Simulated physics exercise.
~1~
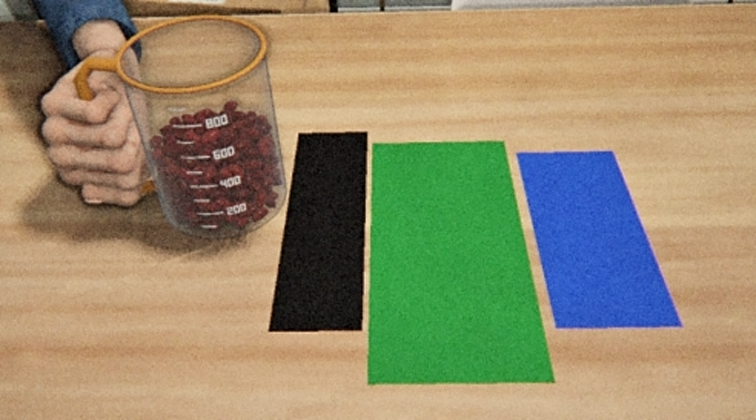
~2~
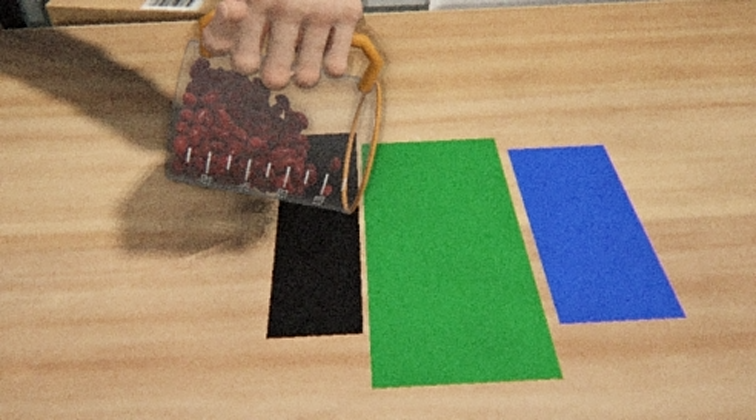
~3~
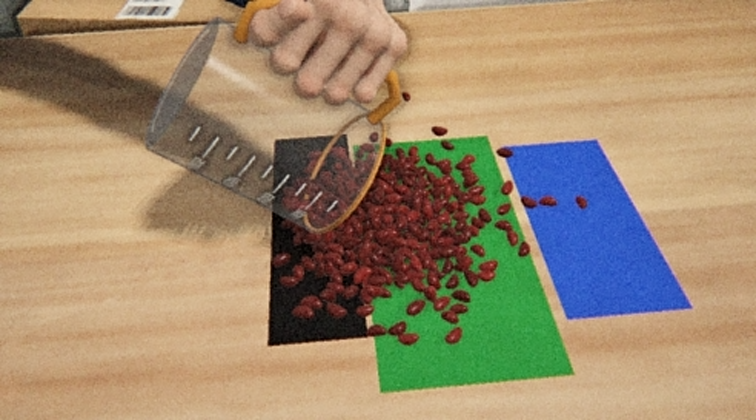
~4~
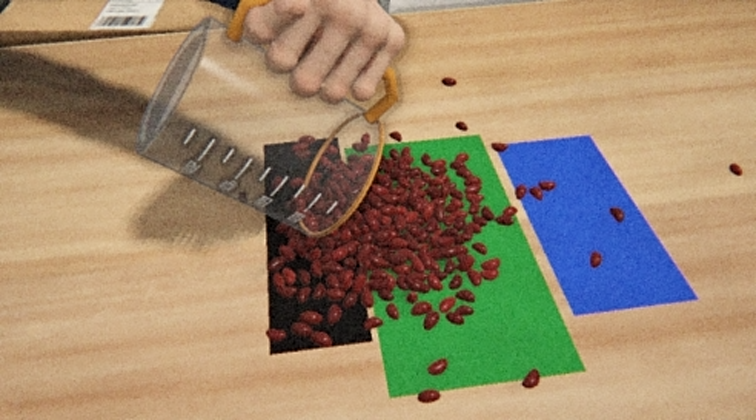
A hand at the left holds a clear measuring jug with an orange rim and handle, filled with dark red beans, on a pale wooden table seen from above at an angle. Beside it lie three mats, a narrow black one, a wide green one in the middle and a blue one at the right. The hand lifts the jug and tips it onto its side near the black mat. It tilts further, and the beans pour out over the black and green mats. Finally most lie heaped on green and black, with a few scattered on blue and bare wood, while the emptied jug stays tilted above.
